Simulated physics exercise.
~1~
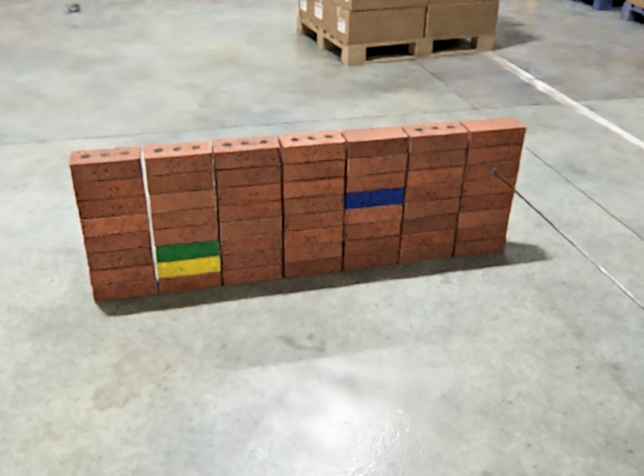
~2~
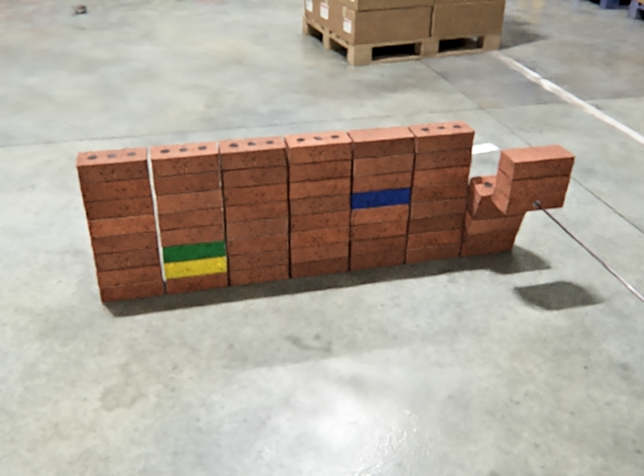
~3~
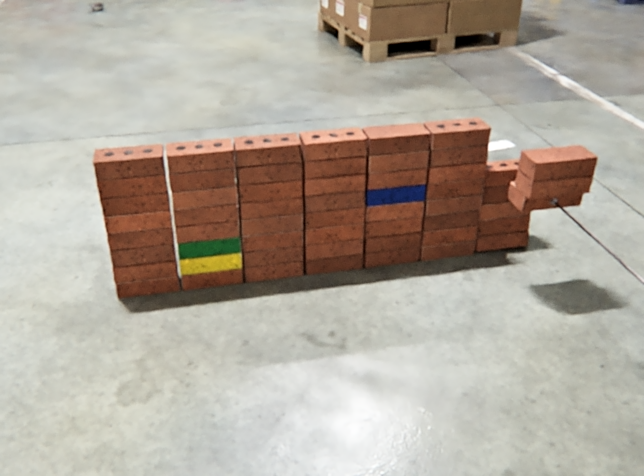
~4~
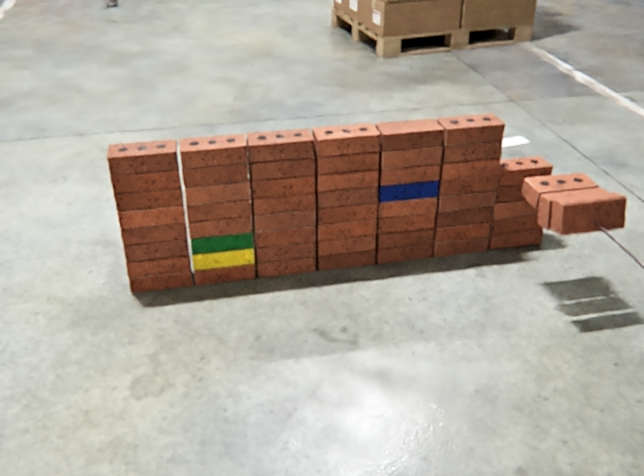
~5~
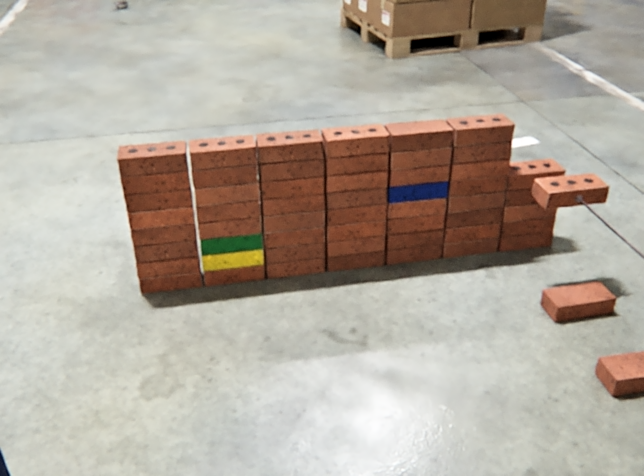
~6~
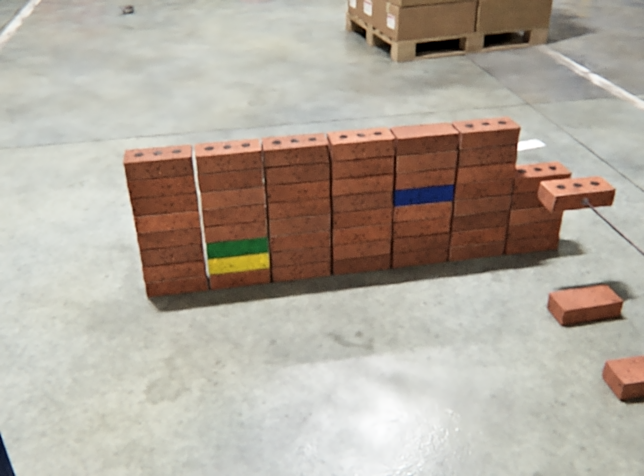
A thin rod reaches in from the right toward a brick at the right end of a red brick wall, standing one layer deep on a grey warehouse floor and seen from the front, slightly above. Stacked boxes sit on a pallet behind; a green brick rests above a yellow one near the left, and a blue one is right of centre. The rod draws the end brick out to the right, carrying bricks above with it. Two bricks then drop to the floor at right. The drawn brick remains jutting out, while the coloured bricks and the other columns stay standing.
